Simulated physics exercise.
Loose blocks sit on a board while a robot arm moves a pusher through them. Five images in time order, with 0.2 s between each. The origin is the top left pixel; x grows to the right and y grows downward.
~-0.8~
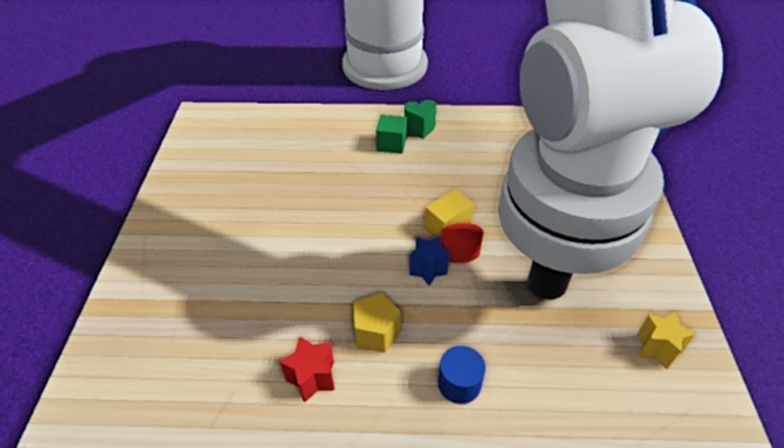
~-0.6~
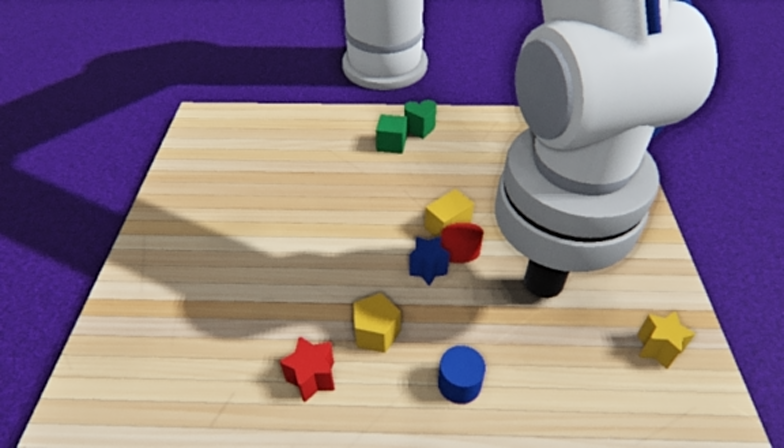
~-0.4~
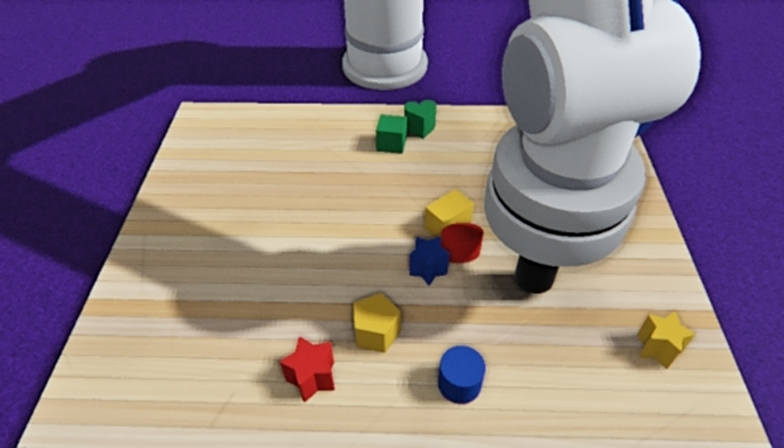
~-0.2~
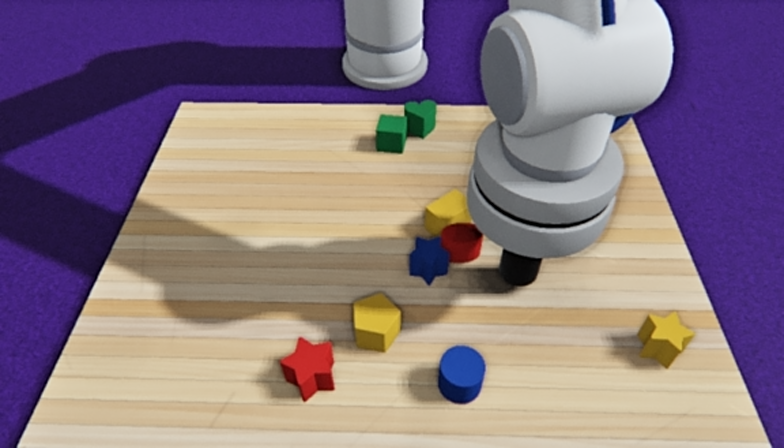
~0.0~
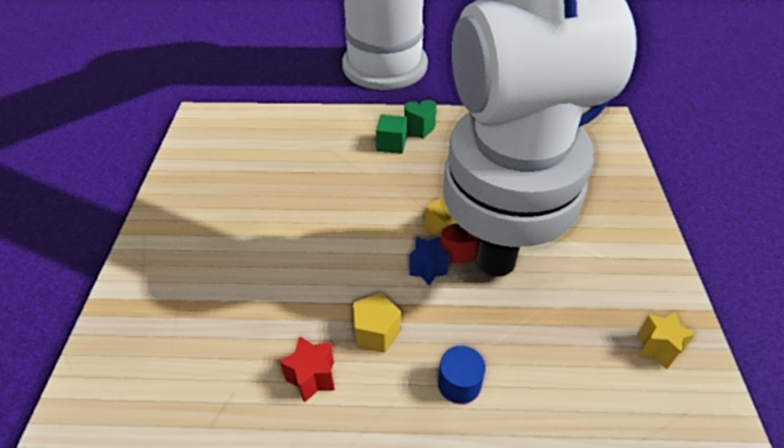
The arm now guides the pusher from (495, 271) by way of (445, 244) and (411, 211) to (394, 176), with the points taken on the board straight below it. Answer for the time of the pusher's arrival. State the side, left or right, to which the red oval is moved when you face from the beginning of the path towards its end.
To the path's left.
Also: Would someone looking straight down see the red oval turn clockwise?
No, it doesn't check out.
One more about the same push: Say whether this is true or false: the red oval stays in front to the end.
False
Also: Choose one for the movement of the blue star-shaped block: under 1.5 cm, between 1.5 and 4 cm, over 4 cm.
It falls in the under 1.5 cm band.
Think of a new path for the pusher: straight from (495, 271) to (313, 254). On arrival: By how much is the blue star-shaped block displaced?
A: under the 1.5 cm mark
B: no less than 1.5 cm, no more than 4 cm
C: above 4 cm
I'll go with C - above 4 cm.
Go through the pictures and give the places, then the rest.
Tip of the pusher (547, 284), middles of tops, blue star-shaped block (429, 249), yellow rectangular block (450, 205), red oval (463, 232), in the first frame.
Pusher (544, 283), nothing pushed, in the second frame.
Pusher (534, 278), nothing pushed, in the third frame.
Pusher (518, 271), nothing pushed, in the fourth frame.
Pusher (496, 262), blue star-shaped block (429, 249), yellow rectangular block partly hidden, red oval (463, 232), in the fifth frame.
The first path, step by step. One third of the way, pusher (446, 235); yellow rectangular block (440, 197), turned 60° clockwise; red oval (414, 216), turned 40° anticlockwise.
Two thirds of the way, pusher (411, 201); yellow rectangular block (433, 174), turned 95° clockwise; red oval (389, 206).
At the end, pusher (394, 167); blue star-shaped block unmoved; yellow rectangular block (434, 172), turned 110° clockwise; red oval (389, 206), turned 125° anticlockwise.
